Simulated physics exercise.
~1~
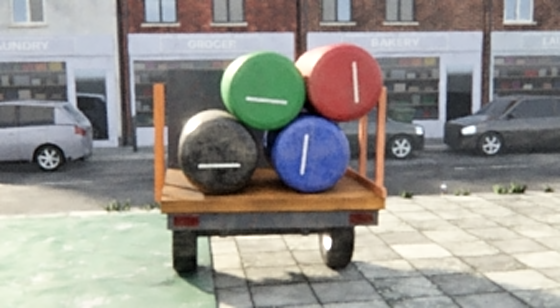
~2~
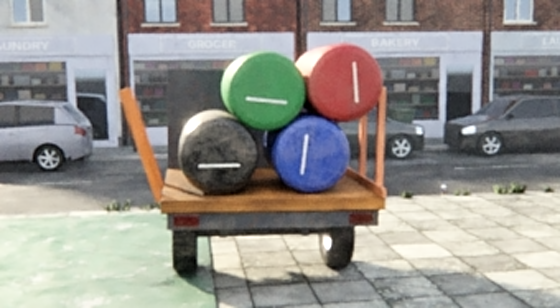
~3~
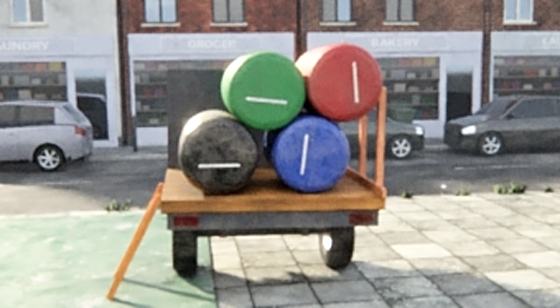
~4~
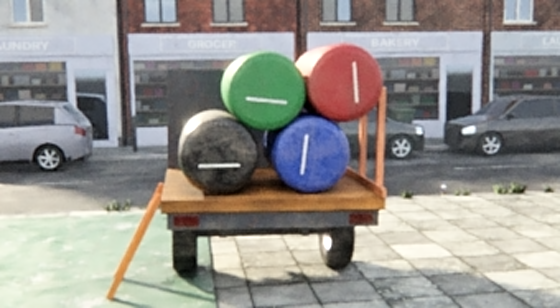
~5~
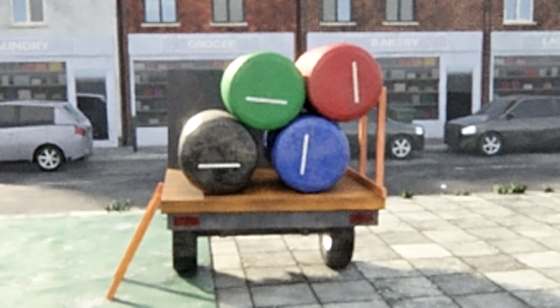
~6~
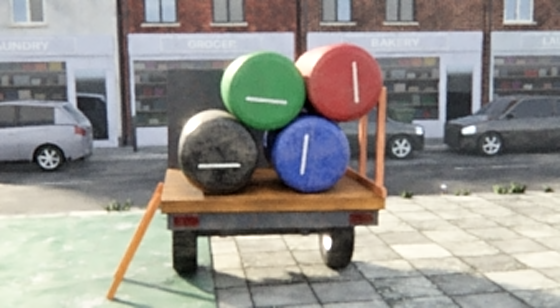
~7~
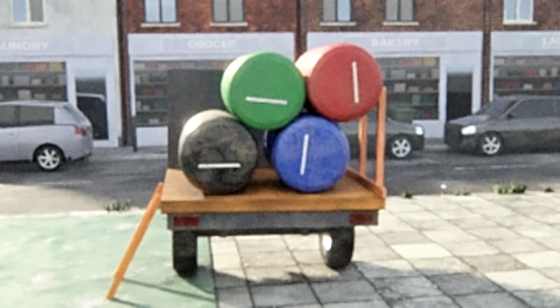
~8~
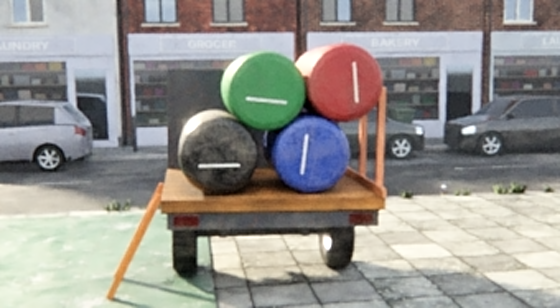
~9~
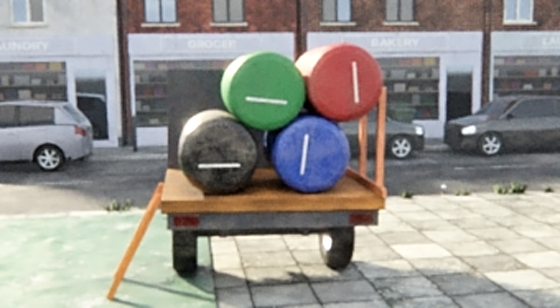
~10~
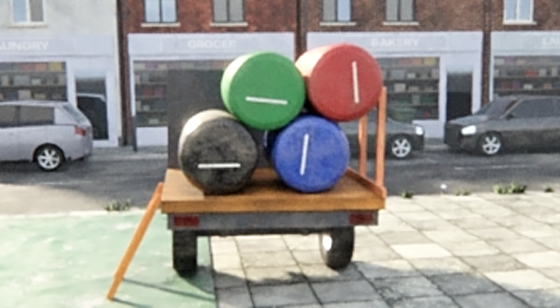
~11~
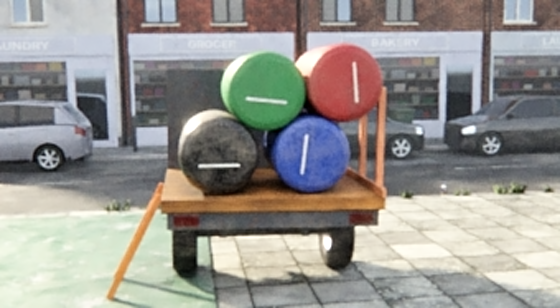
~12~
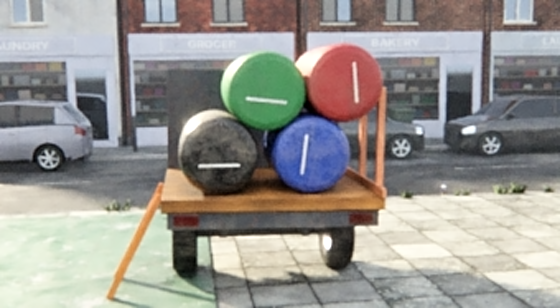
A farm trailer with an orange deck stands tail-on beside a street, seen from behind by a still camera, with brick shopfronts and parked cars beyond. Four round wrapped bales, each with a white stripe on its end, are stacked on it, black and blue below, green and red on top. Upright orange posts stand at both sides of the deck. The posts on the left tip outward and swing down until they slant toward the green ground, while those on the right stay upright. The bales stay where they are, and all four still rest on the trailer at the end.
